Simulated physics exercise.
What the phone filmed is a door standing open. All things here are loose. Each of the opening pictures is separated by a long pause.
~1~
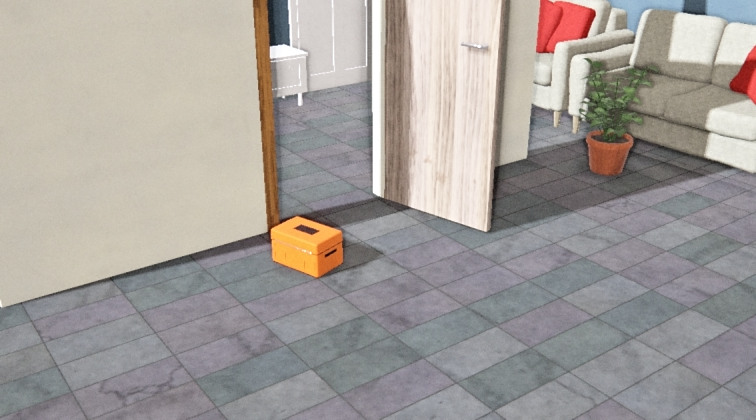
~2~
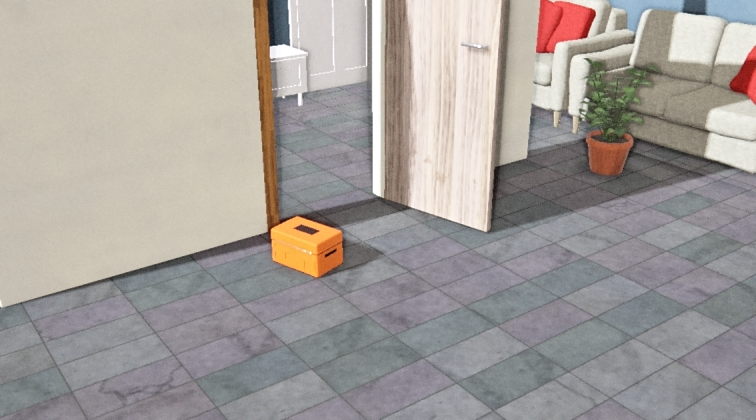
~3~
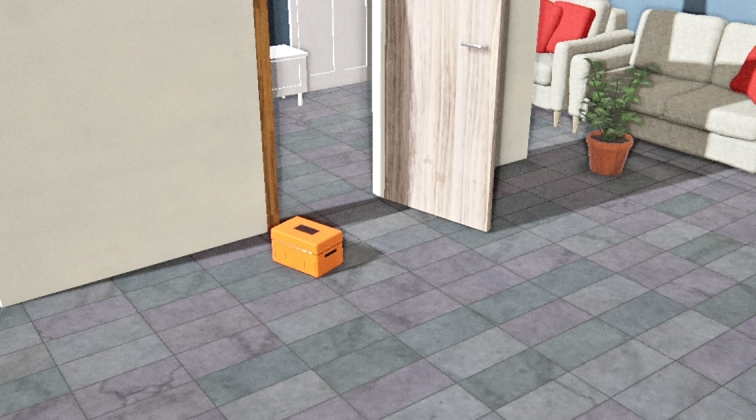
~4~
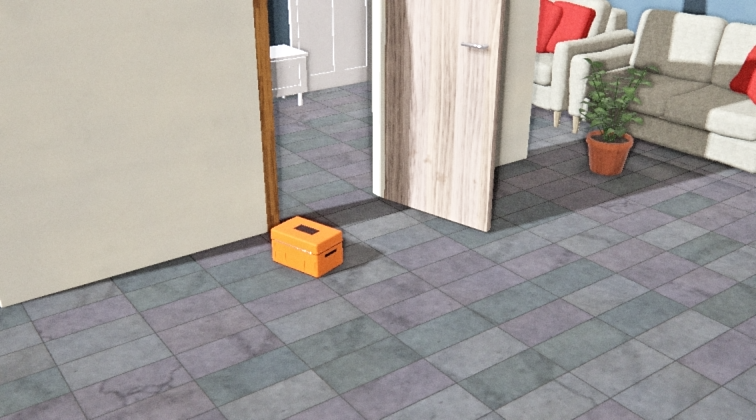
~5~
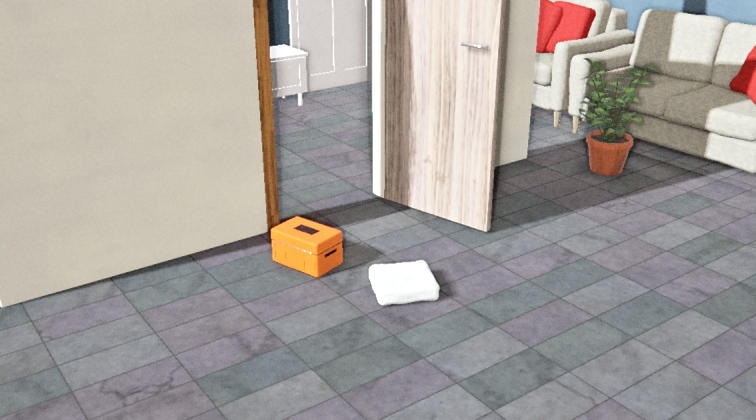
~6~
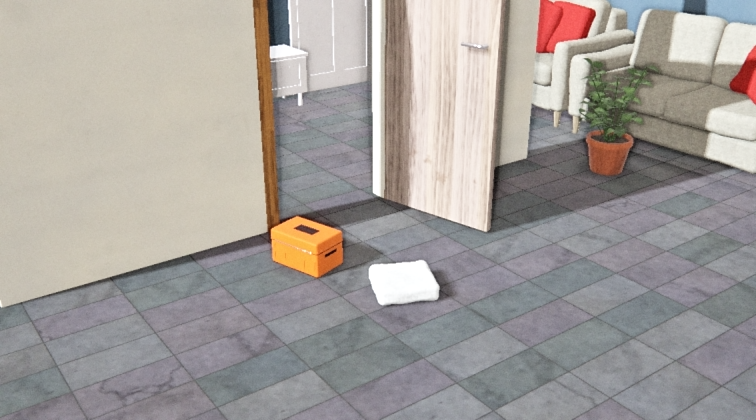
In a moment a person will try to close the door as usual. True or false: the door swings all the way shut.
True.
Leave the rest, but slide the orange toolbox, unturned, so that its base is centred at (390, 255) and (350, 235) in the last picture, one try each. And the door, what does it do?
First try: It closes; second try: It stops short.
Then, 0.90 s past the last view, door 68° open.
Then, 1.40 s past the last view, door 33° open.
Finally, door 0° open; both still in place. Final places as the last picture's camera would see them, white cushion near (403, 282).
